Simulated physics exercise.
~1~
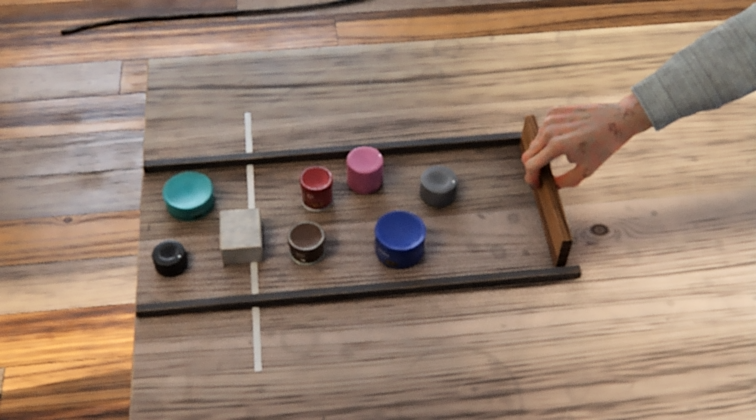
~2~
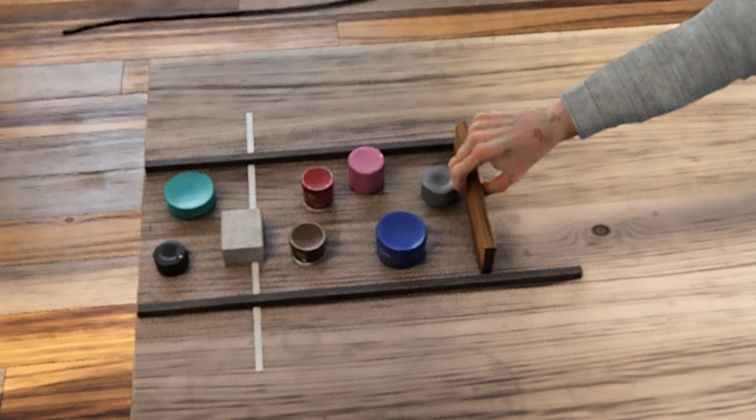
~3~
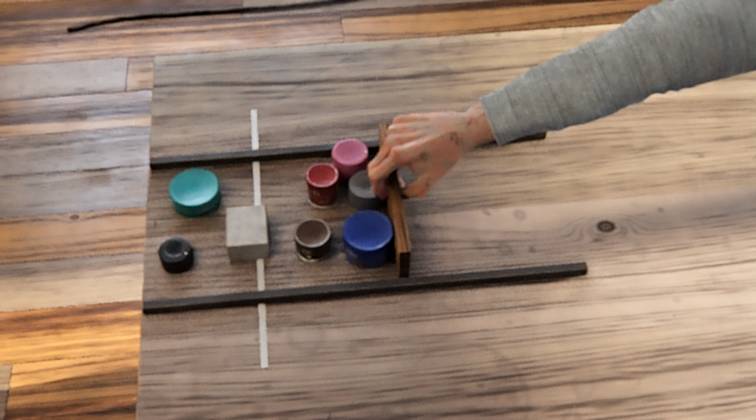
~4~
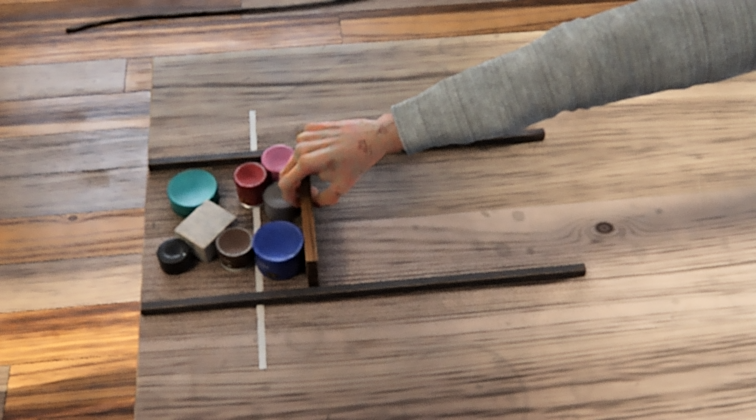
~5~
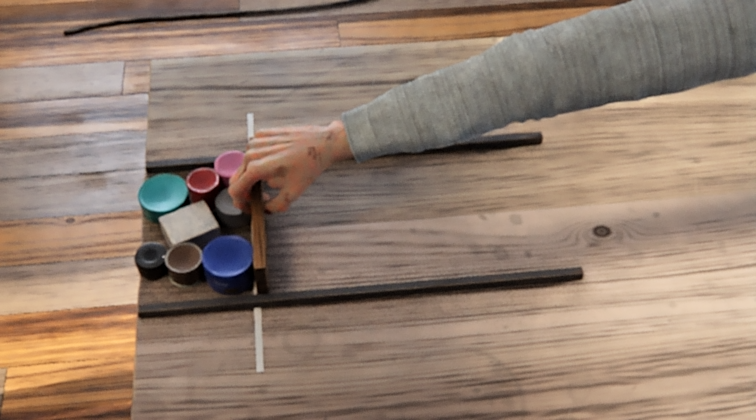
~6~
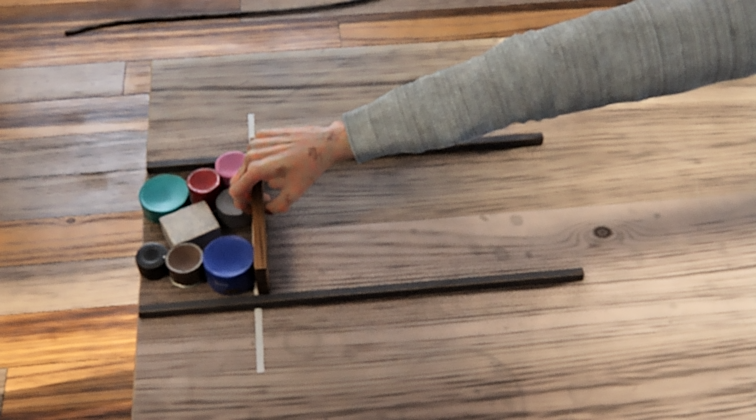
On a wooden tabletop between two dark rails, a hand slid an upright board leftward, gathering small tubs, lids and a pale block into a tight cluster near the table's end, then stopped at the strip of tape with nothing having fallen off.
